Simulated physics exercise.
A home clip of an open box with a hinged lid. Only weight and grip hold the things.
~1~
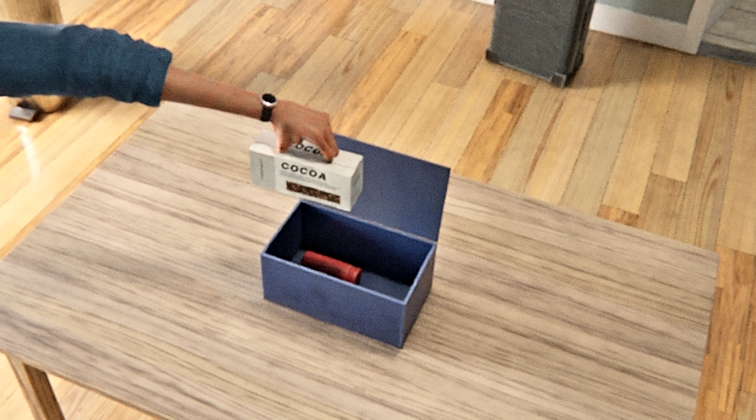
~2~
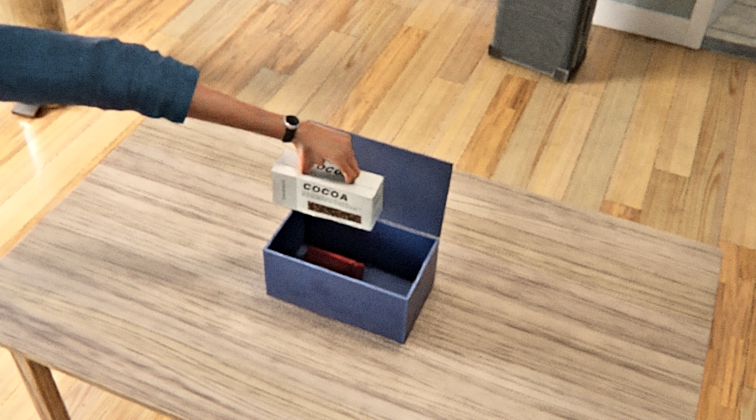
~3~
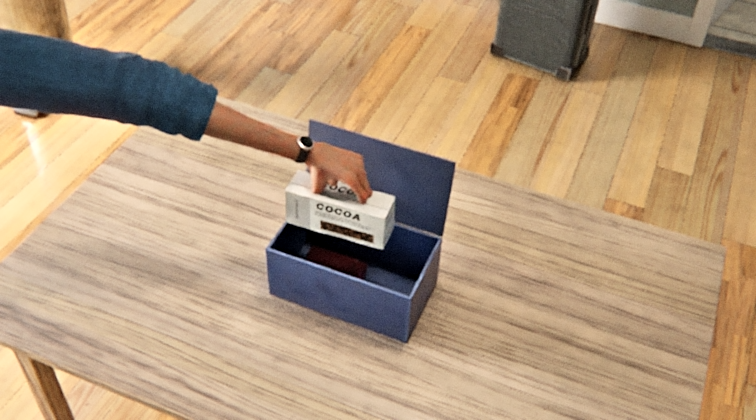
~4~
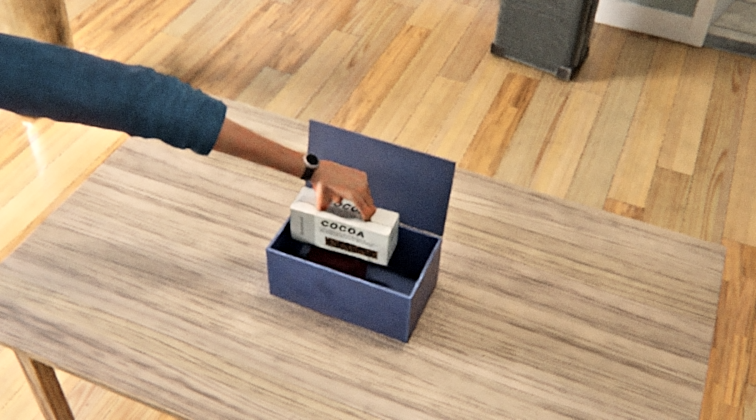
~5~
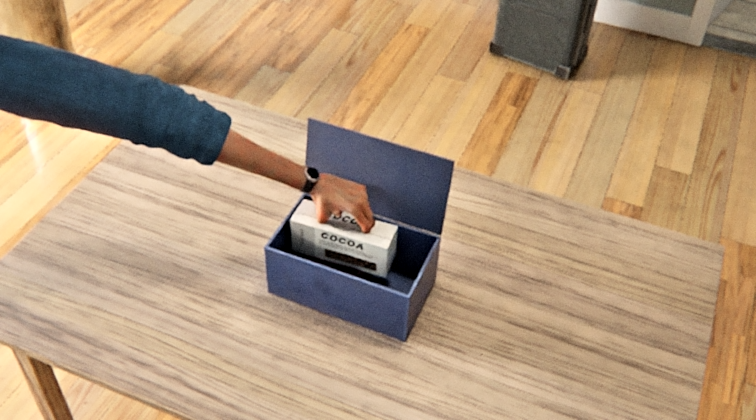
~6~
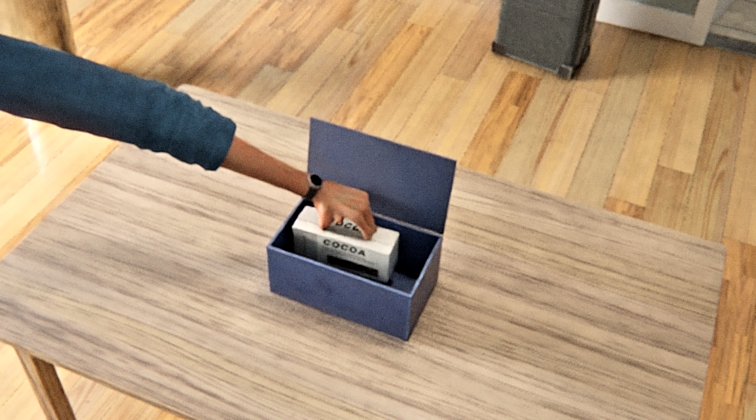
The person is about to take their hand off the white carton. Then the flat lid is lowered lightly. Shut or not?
As it turns out, it shuts flat.
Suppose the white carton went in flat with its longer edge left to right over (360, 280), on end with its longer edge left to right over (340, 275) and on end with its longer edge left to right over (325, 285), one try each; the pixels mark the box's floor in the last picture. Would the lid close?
In the first case it closes; in the second case it will not close; in the third case it will not close.
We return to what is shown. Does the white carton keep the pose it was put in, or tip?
The white carton ends up tilted.
Then, 1.40 s after the last picture, lid 72° above the rim; white carton tipped 50° from how it was near (338, 263).
Then, 2.00 s after the last picture, lid 16° above the rim; white carton tipped 50° from how it was near (338, 263).
At rest, lid shut; tipped over in the box, white carton; red shaker in place. Seen from the same camera at the end, white carton near (338, 265).
